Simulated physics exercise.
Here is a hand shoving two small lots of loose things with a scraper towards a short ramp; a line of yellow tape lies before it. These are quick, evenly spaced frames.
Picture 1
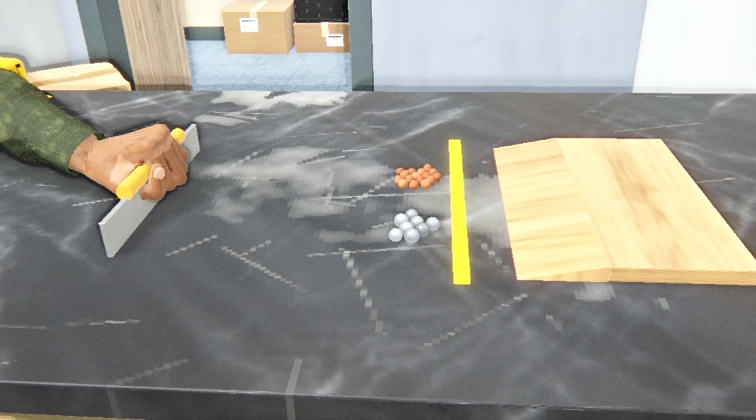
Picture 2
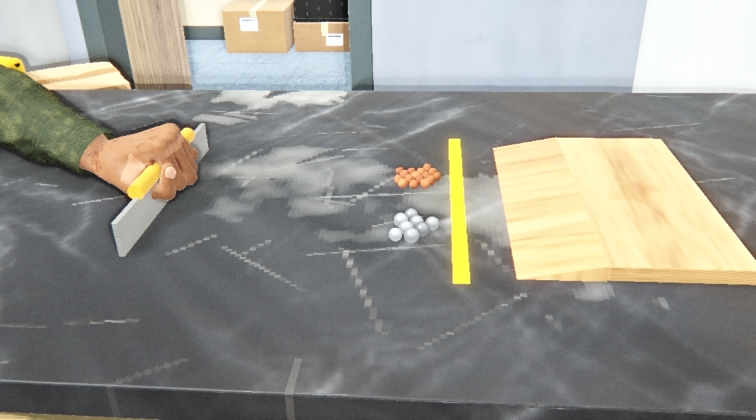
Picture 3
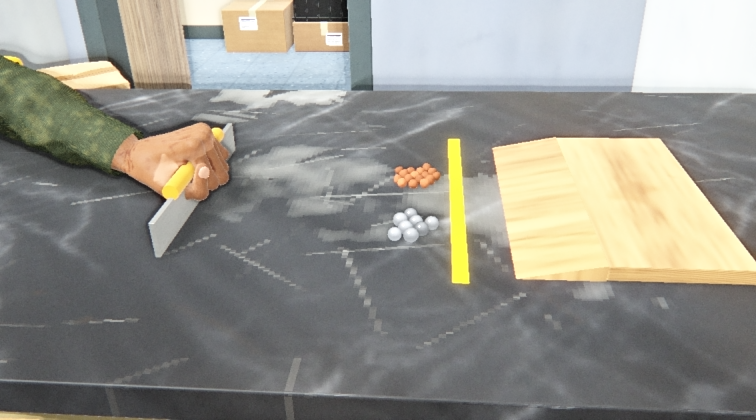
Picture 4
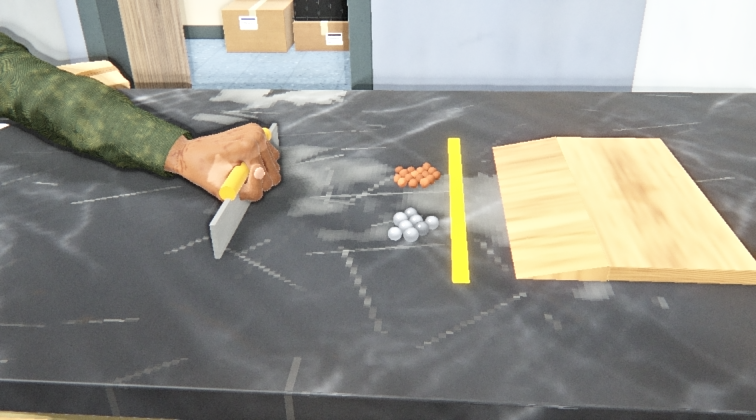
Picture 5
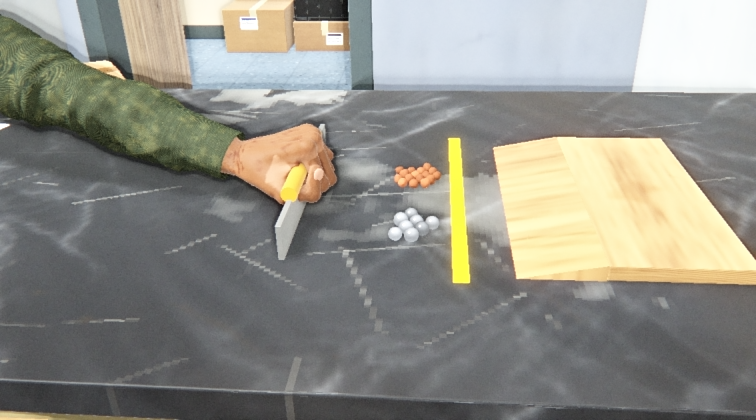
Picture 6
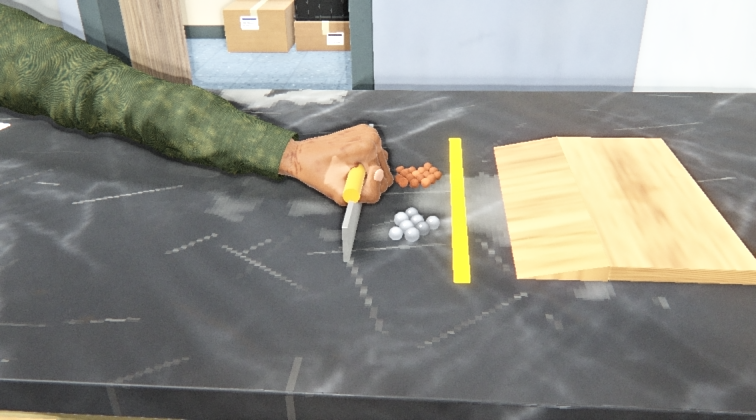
On a dark marbled countertop, a hand in a camouflage sleeve slid a scraper rightward until it was close beside small clusters of orange and silvery balls, which stayed still before yellow tape and a wooden ramp.
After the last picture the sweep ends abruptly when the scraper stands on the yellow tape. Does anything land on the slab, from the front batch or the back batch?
Front batch: It gets up on to the slab, in part at least. Back batch: It gets up on to the slab, in part at least.
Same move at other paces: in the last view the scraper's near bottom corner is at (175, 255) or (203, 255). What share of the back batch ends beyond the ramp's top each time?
Roughly 0 per cent, and 0 per cent.
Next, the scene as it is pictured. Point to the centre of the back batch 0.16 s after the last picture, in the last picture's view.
Near (532, 175).
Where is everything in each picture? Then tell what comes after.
In the first frame, scraper near (114, 230), at rest; yellow tape near (455, 145); top of the ramp near (606, 256); front batch near (406, 228), a few steel balls; back batch near (416, 176), a few clay pellets.
In the second frame, scraper near (126, 229); back batch near (416, 176).
In the third frame, scraper near (162, 230); front batch near (405, 227).
In the fourth frame, scraper near (220, 231); back batch near (415, 175).
In the fifth frame, scraper near (284, 232); front batch near (406, 227).
In the sixth frame, scraper near (348, 234); yellow tape near (455, 144); top of the ramp near (606, 255); front batch near (407, 227); back batch near (416, 175).
Then, 0.07 s on from there, scraper still moving, near (429, 169); front batch the whole lot short of the ramp; back batch the whole lot short of the ramp.
Then, 0.16 s on from there, scraper stopped at the yellow tape; front batch the whole lot on the ramp; back batch the bulk on the ramp, a little short of the ramp.
Then, 0.44 s on from there, scraper stopped at the yellow tape; front batch the whole lot past the top; back batch the bulk past the top, near a quarter on the ramp.
In the end, scraper stopped at the yellow tape; front batch the whole lot past the top; back batch the bulk past the top, near a quarter on the ramp.
